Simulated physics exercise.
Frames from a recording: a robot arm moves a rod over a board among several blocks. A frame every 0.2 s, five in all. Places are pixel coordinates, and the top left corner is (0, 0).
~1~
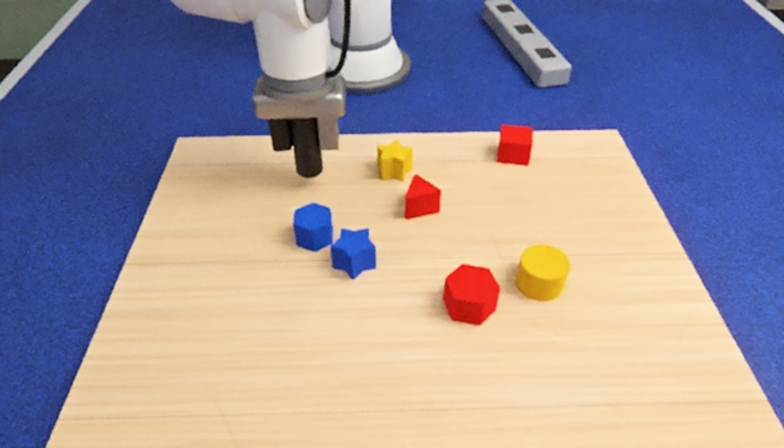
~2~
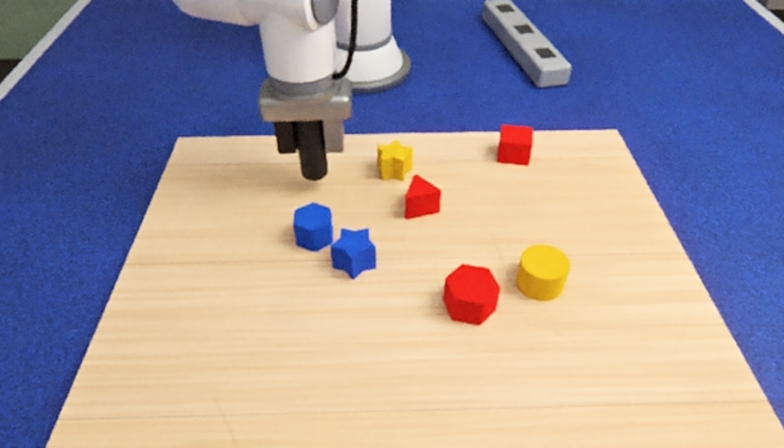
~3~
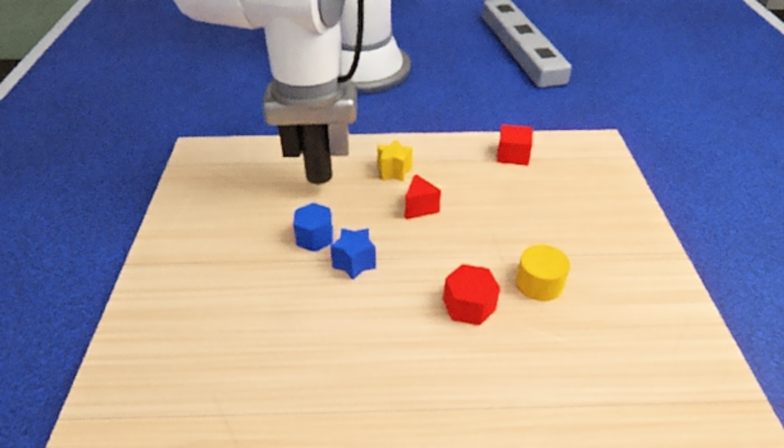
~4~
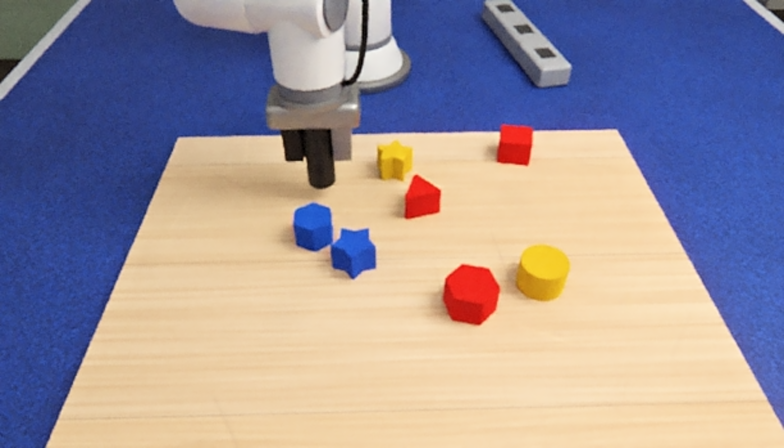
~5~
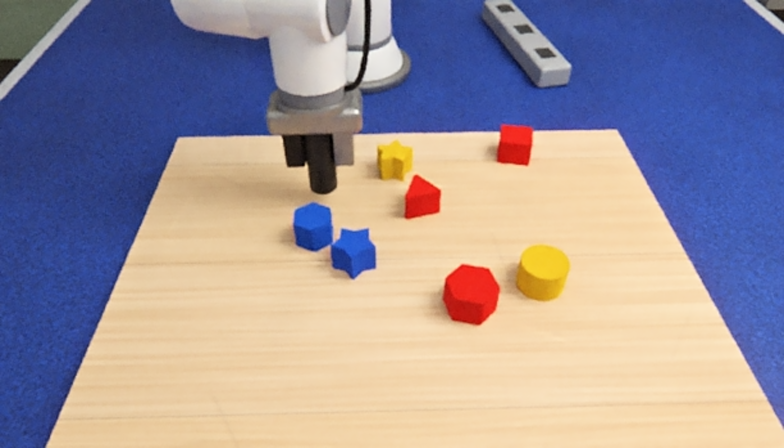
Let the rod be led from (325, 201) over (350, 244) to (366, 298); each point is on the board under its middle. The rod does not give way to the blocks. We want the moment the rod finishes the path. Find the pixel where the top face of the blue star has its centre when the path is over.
If I read the scene right, the answer is (371, 302).
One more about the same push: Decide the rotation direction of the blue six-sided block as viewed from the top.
Direction: Clockwise.
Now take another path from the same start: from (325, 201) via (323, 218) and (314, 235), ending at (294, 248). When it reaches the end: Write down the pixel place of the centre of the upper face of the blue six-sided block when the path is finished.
Pixel (298, 249).
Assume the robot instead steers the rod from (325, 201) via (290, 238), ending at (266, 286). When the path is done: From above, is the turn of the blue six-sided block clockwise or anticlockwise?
Its rotation is counterclockwise.
On the path given first. One third of the way, rod (340, 215); blue six-sided block (311, 222), turned 30° clockwise.
Two thirds of the way, rod (355, 248); blue six-sided block (311, 224), turned 40° clockwise; blue star (360, 263), turned 15° anticlockwise.
At the end, rod (366, 284); blue six-sided block (311, 224), turned 40° clockwise; blue star (371, 302), turned 15° anticlockwise; red triangle unmoved.
